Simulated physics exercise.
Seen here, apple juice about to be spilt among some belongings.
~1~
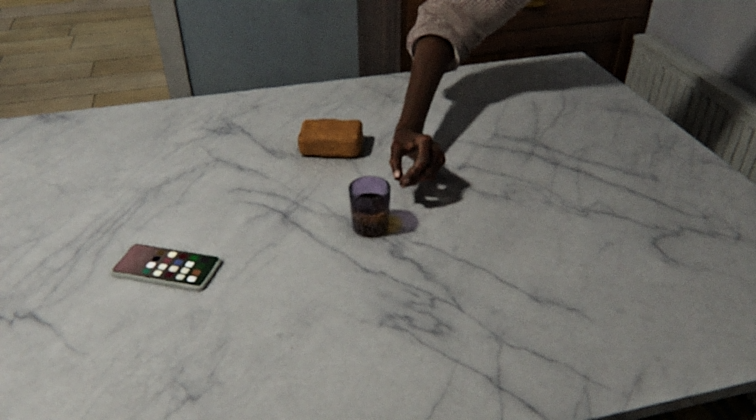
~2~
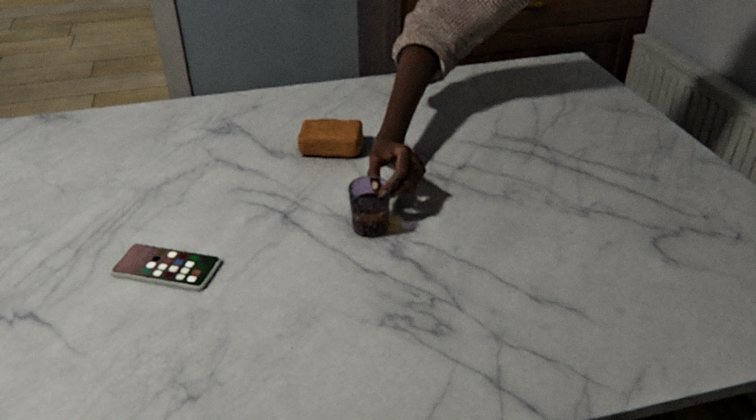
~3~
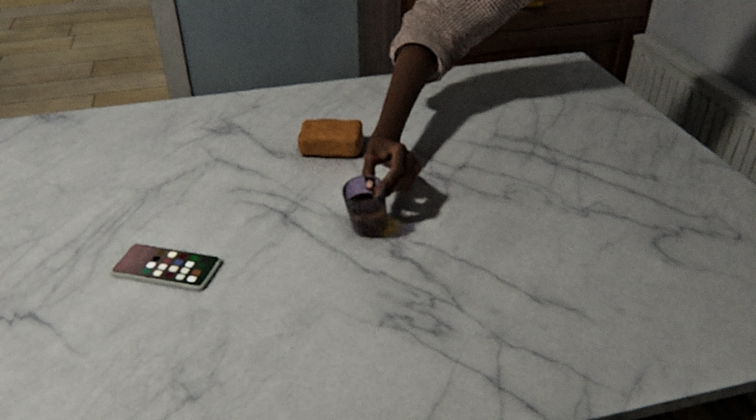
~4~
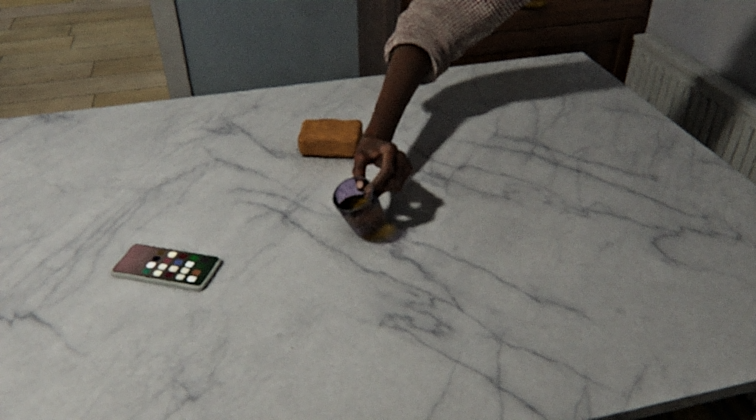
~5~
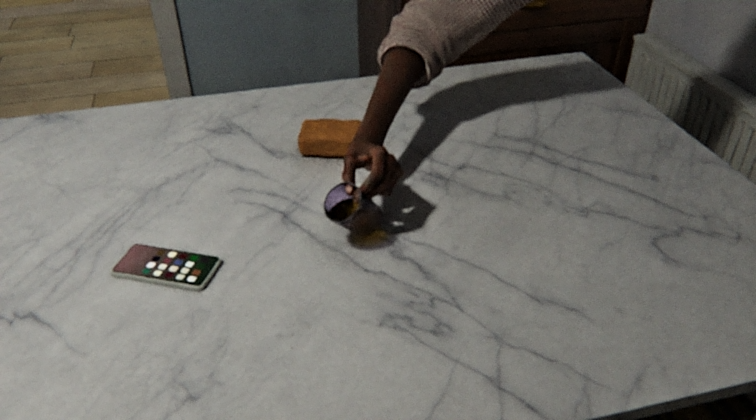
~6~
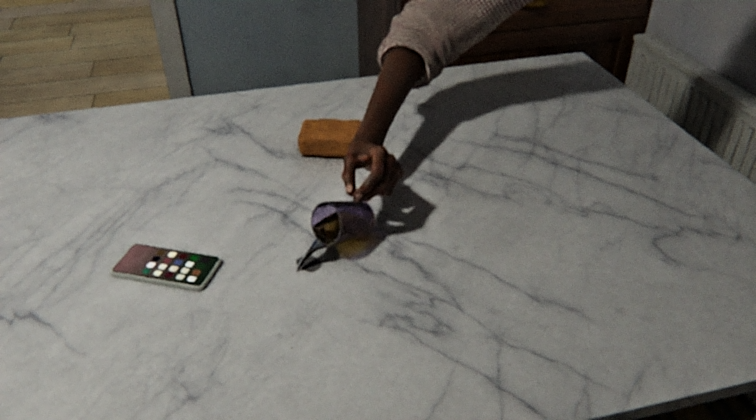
A hand reached down to a small purple-tinted glass of dark drink on a marble table and tipped it over to the left, near a phone and a bread roll, until liquid ran past its rim.
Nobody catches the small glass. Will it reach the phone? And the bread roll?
The phone ends up in the puddle; the bread roll remains untouched.
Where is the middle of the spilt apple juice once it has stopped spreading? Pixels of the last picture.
Around (190, 339).
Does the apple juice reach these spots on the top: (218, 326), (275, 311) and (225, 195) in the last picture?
First in the puddle, second wet, third dry.
Next, the puddle covers about as much as a plate; the phone is in it; the bread roll is clear of it.
Finally, the puddle covers about as much as a plate; the phone is in it; the bread roll is clear of it.
